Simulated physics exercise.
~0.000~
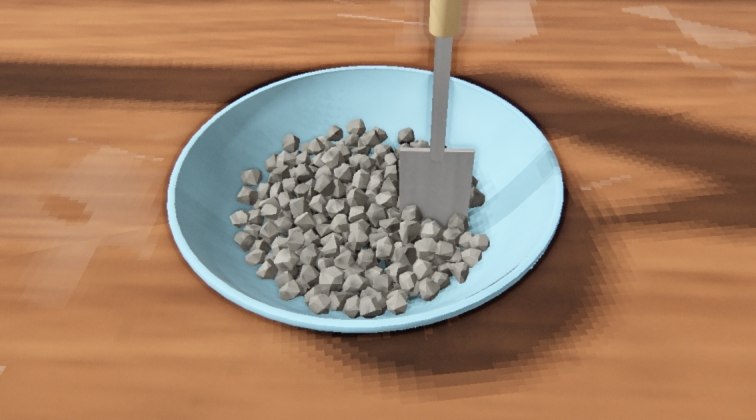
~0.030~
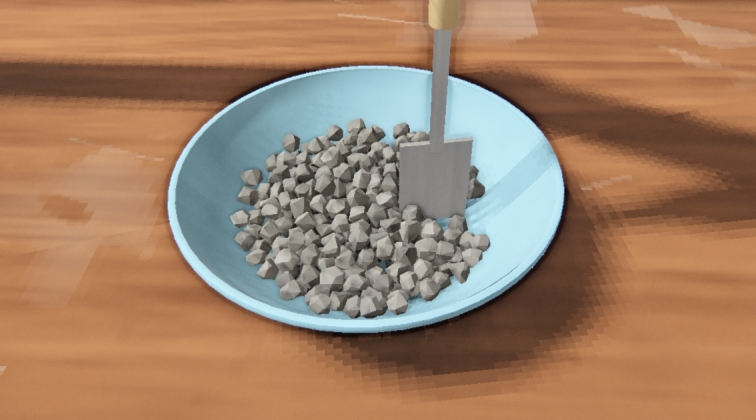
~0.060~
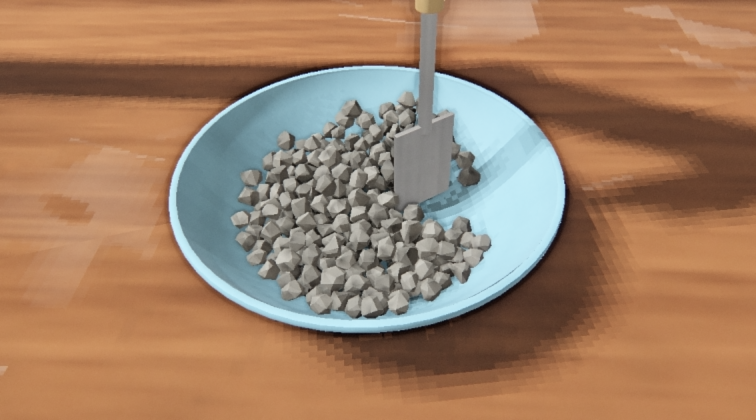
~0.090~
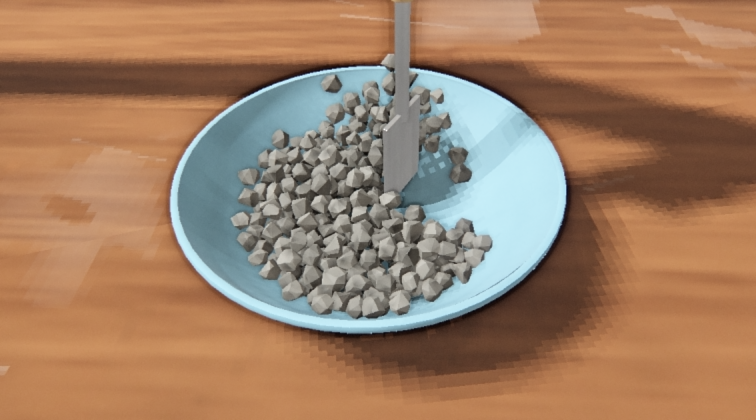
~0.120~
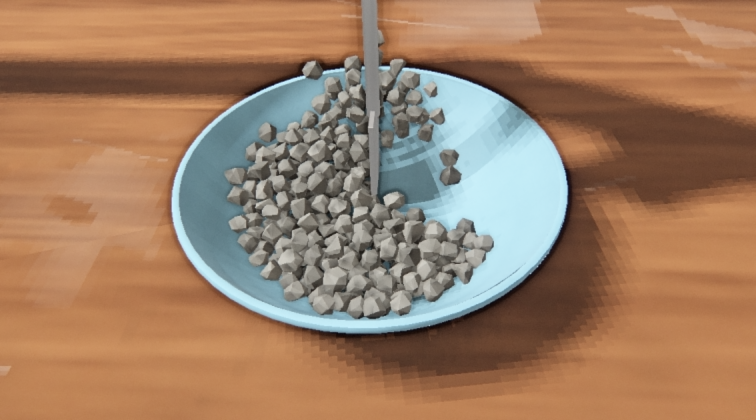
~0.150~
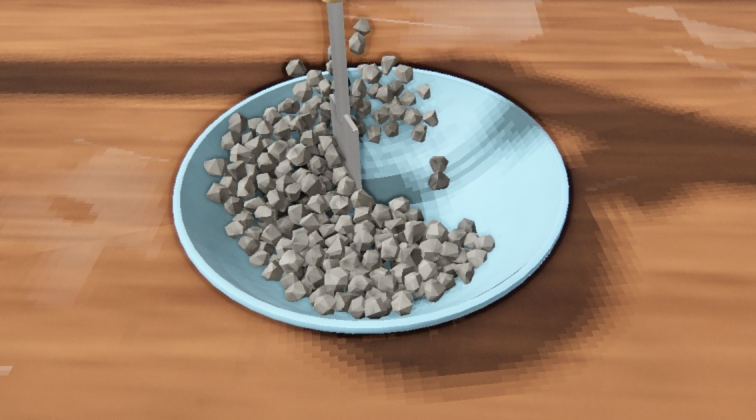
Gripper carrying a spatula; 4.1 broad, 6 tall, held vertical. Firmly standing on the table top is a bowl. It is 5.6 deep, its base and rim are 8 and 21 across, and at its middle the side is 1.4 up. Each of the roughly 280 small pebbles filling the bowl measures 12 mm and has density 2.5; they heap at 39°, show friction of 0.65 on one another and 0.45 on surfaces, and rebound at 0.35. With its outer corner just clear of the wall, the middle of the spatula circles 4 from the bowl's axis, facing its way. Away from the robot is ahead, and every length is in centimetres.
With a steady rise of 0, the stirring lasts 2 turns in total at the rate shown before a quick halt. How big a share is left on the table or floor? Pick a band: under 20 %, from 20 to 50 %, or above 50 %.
From 20 to 50 %.
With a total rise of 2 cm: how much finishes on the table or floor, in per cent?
That works out to some 15 per cent.
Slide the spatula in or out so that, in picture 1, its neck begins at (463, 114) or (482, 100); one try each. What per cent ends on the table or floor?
Close to 50 per cent for the first and close to 40 per cent for the second.
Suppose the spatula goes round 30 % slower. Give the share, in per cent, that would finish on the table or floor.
I'd say close to 20 %.
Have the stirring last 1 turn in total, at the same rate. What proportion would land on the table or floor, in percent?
It would be around 20 per cent.
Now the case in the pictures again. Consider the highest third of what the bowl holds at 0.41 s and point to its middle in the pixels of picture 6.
Around pixel (491, 225).
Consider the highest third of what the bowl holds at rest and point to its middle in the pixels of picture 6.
(450, 158).
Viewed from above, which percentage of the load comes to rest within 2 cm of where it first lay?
Estimate: 5 per cent.
After 0.41 s, 351° round, highest piece 9 above the table; 237 in the bowl, 34 on the table or floor, 8 in flight or on the tool.
After 0.67 s, 225° round, highest piece 7 above the table; 221 in the bowl, 54 on the table or floor, 4 in flight or on the tool.
After 1.00 s, 0° round, highest piece 6 above the table; 202 in the bowl, 77 on the table or floor.
After 1.70 s, 0° round, highest piece 6 above the table; 202 in the bowl, 77 on the table or floor.
In the end, 202 in the bowl, 77 on the table or floor. That is 28 % on the table or floor.
